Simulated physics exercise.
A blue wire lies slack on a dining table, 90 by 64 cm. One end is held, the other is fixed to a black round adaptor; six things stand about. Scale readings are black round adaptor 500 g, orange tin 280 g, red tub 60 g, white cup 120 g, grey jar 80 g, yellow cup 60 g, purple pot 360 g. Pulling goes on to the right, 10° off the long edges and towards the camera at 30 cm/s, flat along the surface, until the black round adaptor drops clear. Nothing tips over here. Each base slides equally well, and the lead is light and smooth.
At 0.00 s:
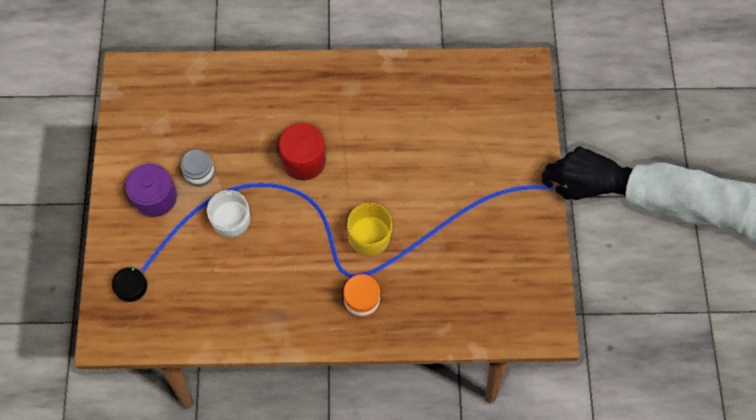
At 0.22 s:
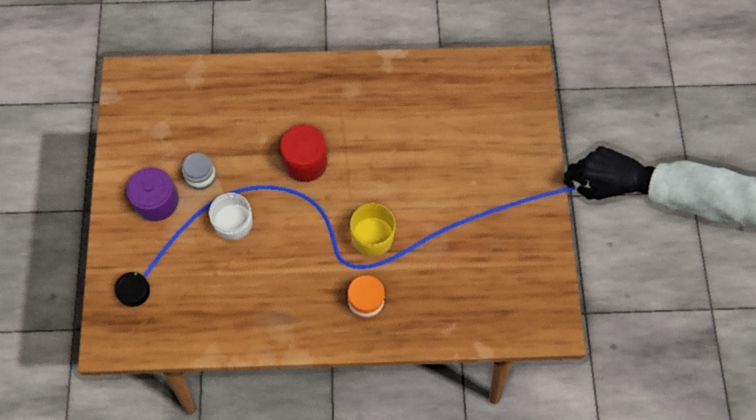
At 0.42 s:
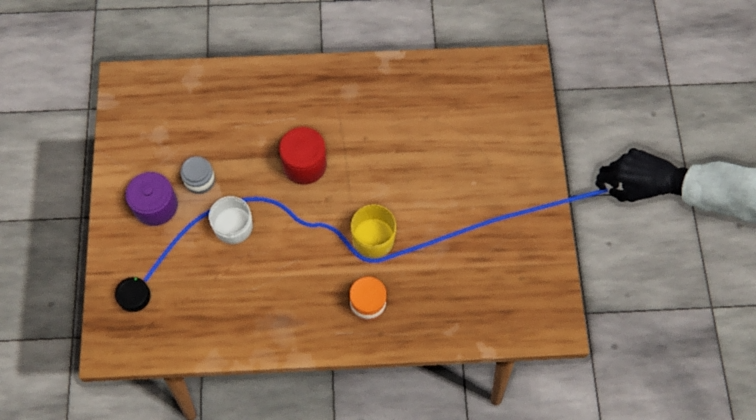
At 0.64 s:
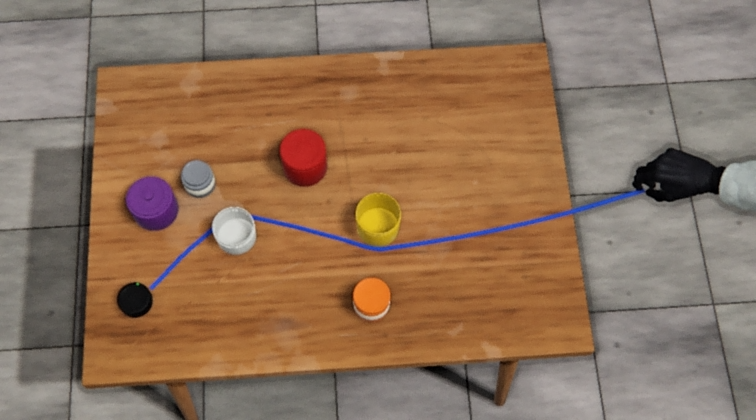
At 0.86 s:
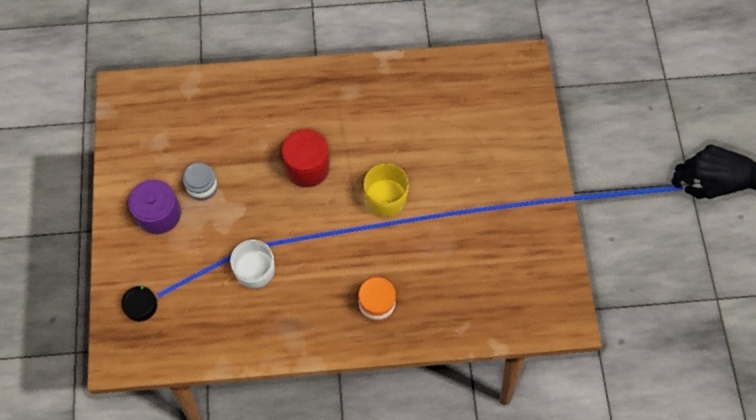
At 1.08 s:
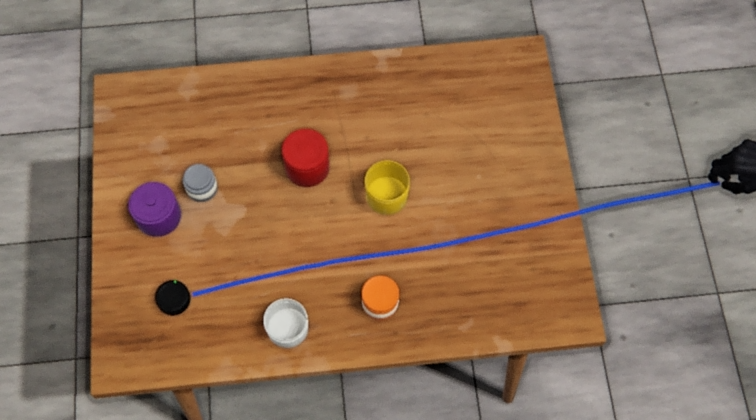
A gloved hand pulled a blue wire to the right across a wooden table, straightening its curves and nudging the yellow cup upward, then pushing the white cup downward before the black round piece slid right.
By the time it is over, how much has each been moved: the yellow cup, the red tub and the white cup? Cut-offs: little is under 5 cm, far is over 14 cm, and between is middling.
Yellow cup: Middling. Red tub: Little. White cup: Far.
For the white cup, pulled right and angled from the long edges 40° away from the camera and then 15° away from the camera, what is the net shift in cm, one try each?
In turn about 14 cm, 18 cm.
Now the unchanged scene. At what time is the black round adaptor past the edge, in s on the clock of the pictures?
It goes at about 3.6 seconds.
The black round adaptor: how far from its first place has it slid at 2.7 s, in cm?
Roughly 52 cm.
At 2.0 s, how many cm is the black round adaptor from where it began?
Some 30 cm.
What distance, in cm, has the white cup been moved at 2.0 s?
Shift so far: Roughly 22 cm.
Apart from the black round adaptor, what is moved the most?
The white cup.
After 2.0 s the black round adaptor has slid 31 cm; shifted so far, white cup 22 cm, yellow cup 8 cm.
After 2.7 s the black round adaptor has slid 53 cm; shifted so far, white cup 22 cm, yellow cup 8 cm.
After 3.4 s the black round adaptor has slid 74 cm; shifted so far, white cup 22 cm, yellow cup 8 cm.
After 4.0 s the black round adaptor is off the top; shifted so far, white cup 22 cm at (288, 325), yellow cup 8 cm at (387, 181), red tub 0 cm at (305, 148).
